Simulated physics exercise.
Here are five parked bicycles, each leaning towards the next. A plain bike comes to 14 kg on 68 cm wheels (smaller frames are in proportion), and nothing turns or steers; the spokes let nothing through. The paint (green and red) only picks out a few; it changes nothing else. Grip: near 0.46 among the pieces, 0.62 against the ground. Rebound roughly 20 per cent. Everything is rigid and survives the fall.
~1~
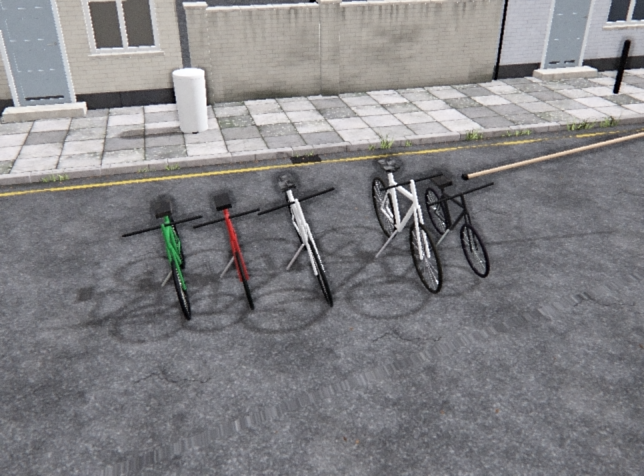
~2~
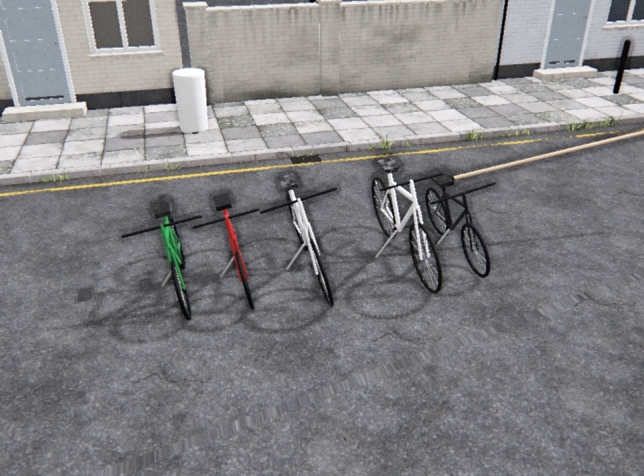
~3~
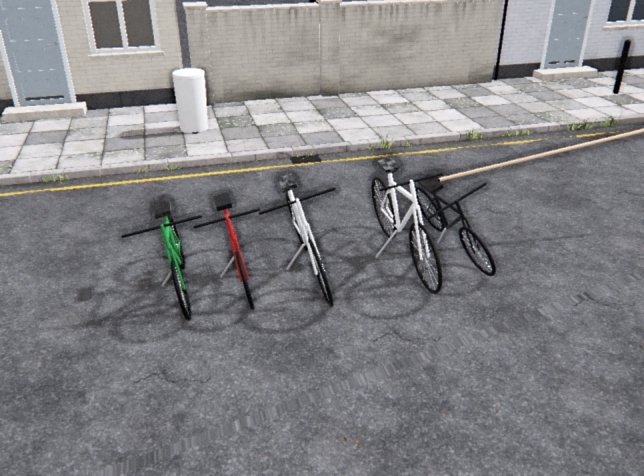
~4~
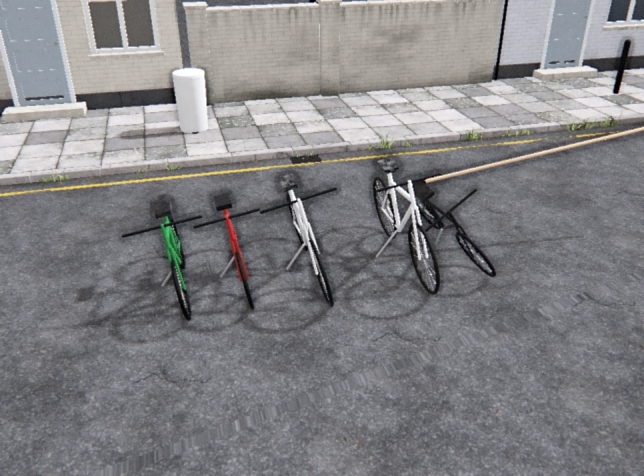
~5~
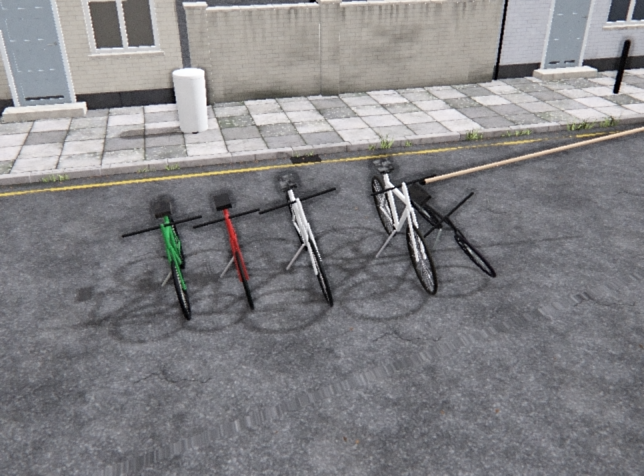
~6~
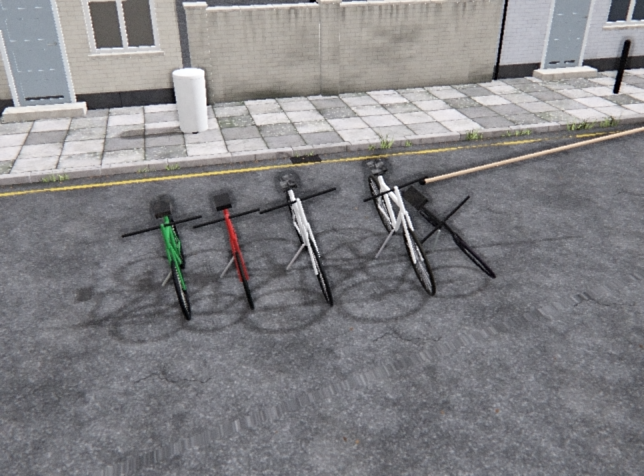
On a grey street beside a paved sidewalk, a long pole slid leftward into the black bicycle at the right end of five parked bikes, turning and tilting it against the neighboring white one, which leaned slightly.
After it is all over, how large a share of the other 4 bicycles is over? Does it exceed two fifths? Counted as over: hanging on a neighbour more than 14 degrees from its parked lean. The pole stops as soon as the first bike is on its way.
Most likely more than forty percent.
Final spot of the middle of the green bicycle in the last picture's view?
In the final image its middle is around (124, 278).
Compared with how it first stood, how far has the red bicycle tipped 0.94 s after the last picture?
It sits at about 5 degrees.
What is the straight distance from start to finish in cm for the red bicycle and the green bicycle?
So red shifts 60 cm, while green shifts 50 cm.
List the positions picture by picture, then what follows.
In the first picture (places mark the middle of the side facing us), pole end (467, 178) 15 cm from the first bicycle; green bicycle (178, 290); red bicycle (244, 280); the rest undisturbed.
The second picture shows pole end (453, 180) pushing; green bicycle (177, 290).
The third picture shows pole end pushing; green bicycle (177, 290); the rest undisturbed.
The fourth picture shows pole end (424, 183) pushing; green bicycle (178, 290); the rest undisturbed.
The fifth picture shows pole end (424, 183) stopped; green bicycle (178, 290); steepest lean 4°, the bicycle at (391, 168); one has shifted.
The sixth picture shows pole end (424, 183) stopped; green bicycle (178, 290); red bicycle (244, 280); steepest lean 9°, the bicycle at (383, 170); one has shifted.
Then, 0.46 s after the last picture, 1 of the 4 other bicycles over.
Then, 0.94 s after the last picture, 2 of the 4 other bicycles over; red bicycle leaning 6°.
Then, 1.70 s after the last picture, 4 of the 4 other bicycles over; red bicycle leaning 41°; green bicycle leaning 29°.
Then, 2.00 s after the last picture, 4 of the 4 other bicycles over; red bicycle leaning 67°; green bicycle leaning 66°.
At rest, 4 of the 4 other bicycles over; green bicycle leaning 67°; red bicycle leaning 67°. That is 100 per cent. Not one is left standing. As the last picture would show them, middles, green bicycle near (124, 278), red bicycle near (174, 268).
